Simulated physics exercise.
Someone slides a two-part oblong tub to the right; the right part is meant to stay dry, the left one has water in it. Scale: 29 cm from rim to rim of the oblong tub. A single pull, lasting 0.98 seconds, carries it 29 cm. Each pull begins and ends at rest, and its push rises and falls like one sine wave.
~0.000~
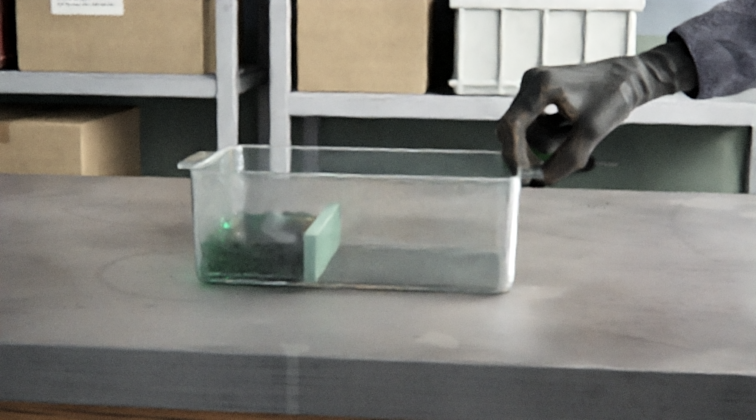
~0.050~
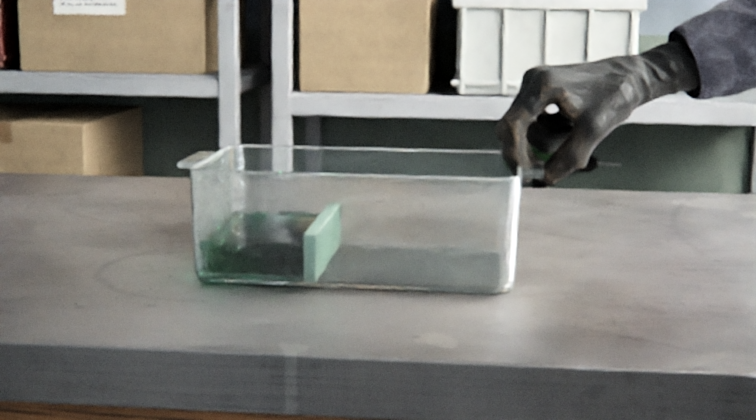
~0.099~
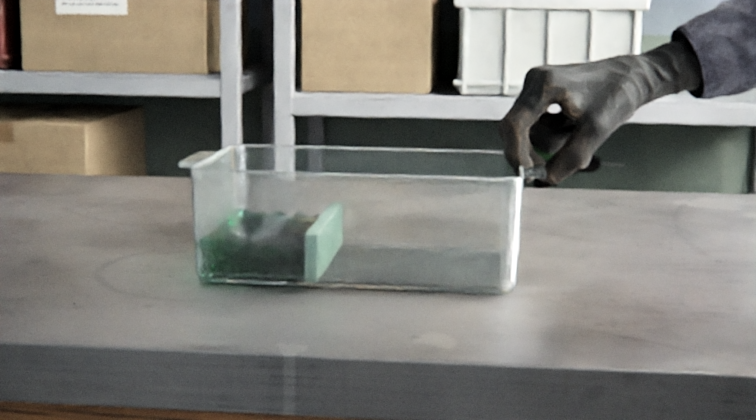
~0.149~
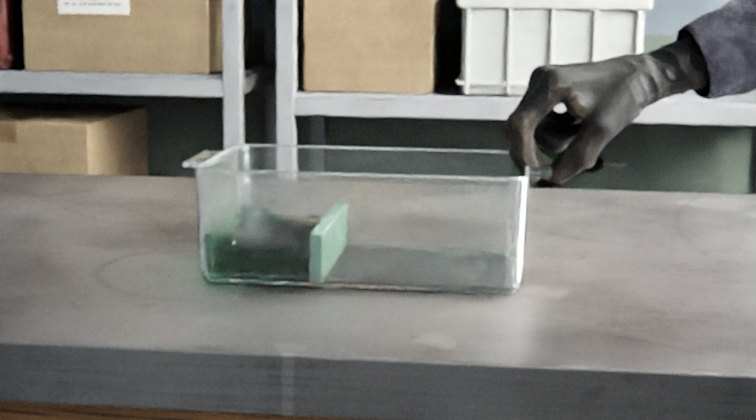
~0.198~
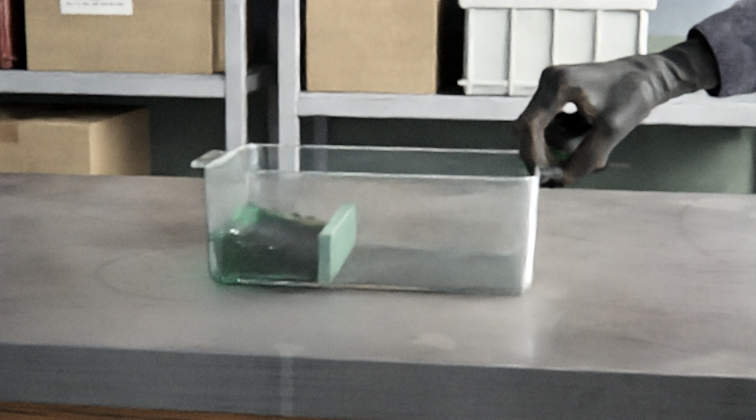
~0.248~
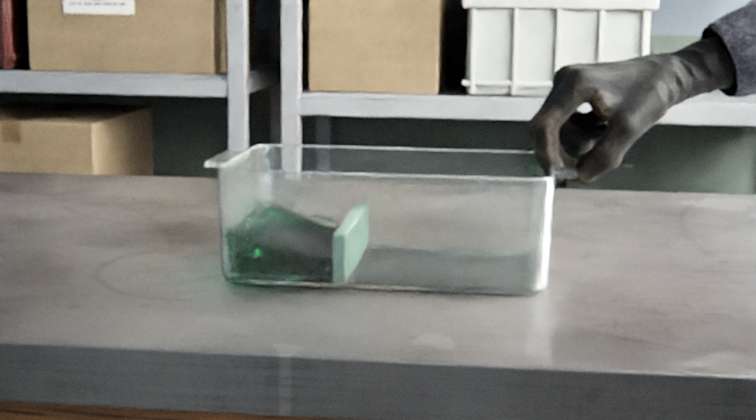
On a grey tabletop, a gloved hand slides a clear tub of green liquid slightly right.
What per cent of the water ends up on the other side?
About 0 per cent.
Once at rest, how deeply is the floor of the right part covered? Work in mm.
Once calm, the layer is near 0 mm.
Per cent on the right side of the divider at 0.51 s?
Share: Around 0 in a hundred.
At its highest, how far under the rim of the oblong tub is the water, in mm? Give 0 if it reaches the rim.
Some 55 mm.
After 0.51 s it has gone 15 cm; 0 per cent is on the right side and 0 is out of the oblong tub.
After 0.76 s it has gone 27 cm; 0 per cent is on the right side and 0 is out of the oblong tub.
After 1.02 s it has gone 29 cm; 0 per cent is on the right side and 0 is out of the oblong tub.
After 1.28 s it has gone 29 cm; 0 per cent is on the right side and 0 is out of the oblong tub.
In the end 0 per cent is on the right side and 0 is out of the oblong tub.
